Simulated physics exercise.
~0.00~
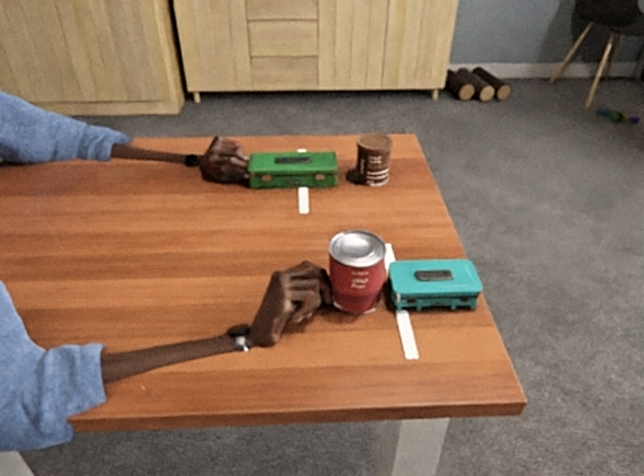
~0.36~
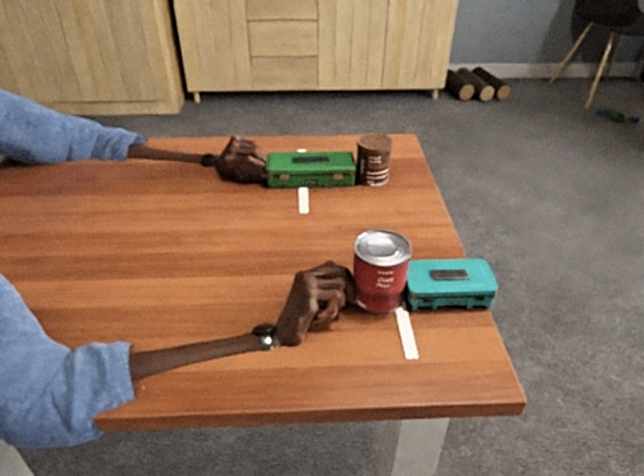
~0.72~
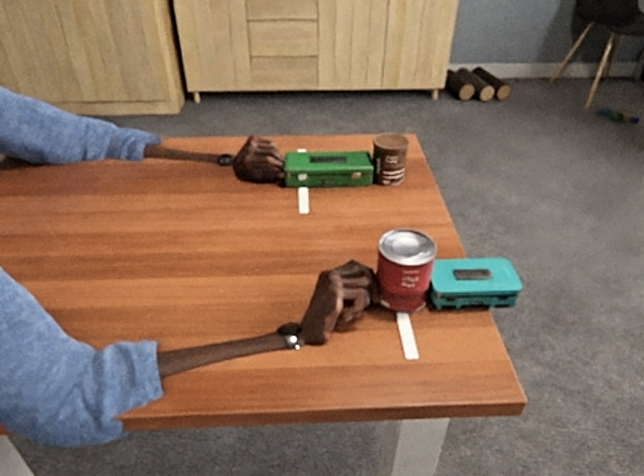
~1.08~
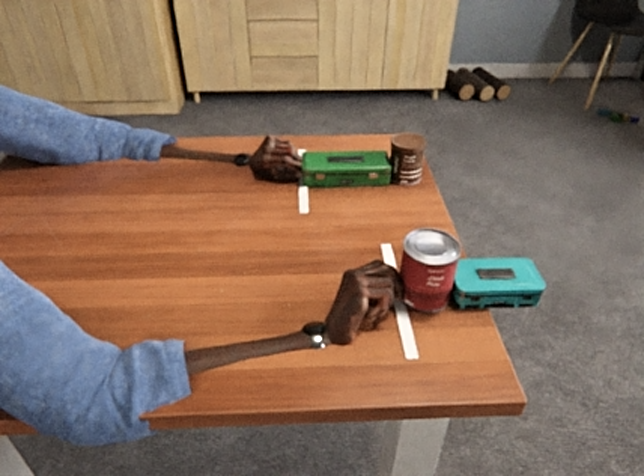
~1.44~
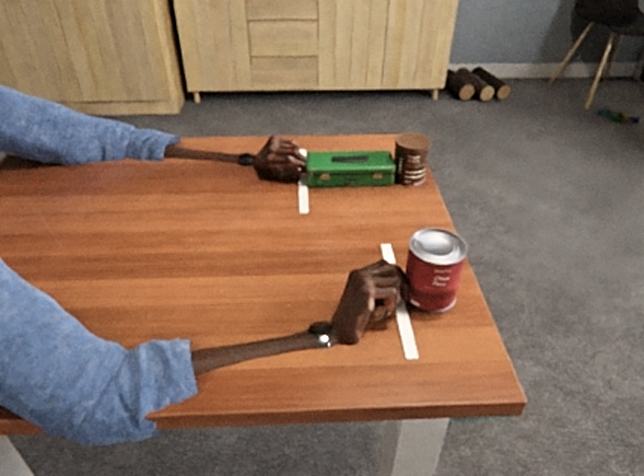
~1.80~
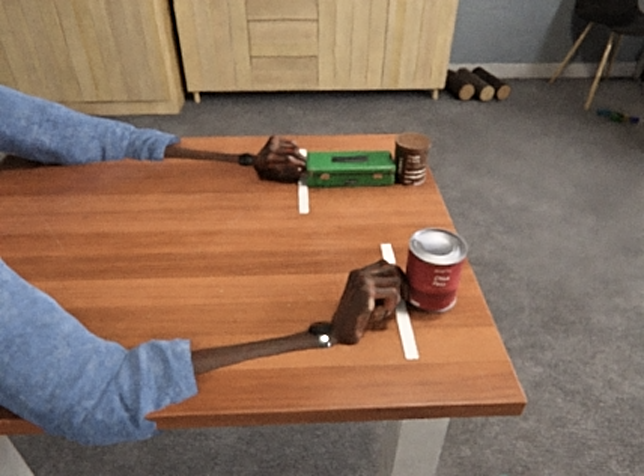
Two hands slid a red pot and a green case to the right along a table, pushing a turquoise case and a brown pot ahead of them, until the turquoise case dropped off the edge while the brown pot stayed on top.
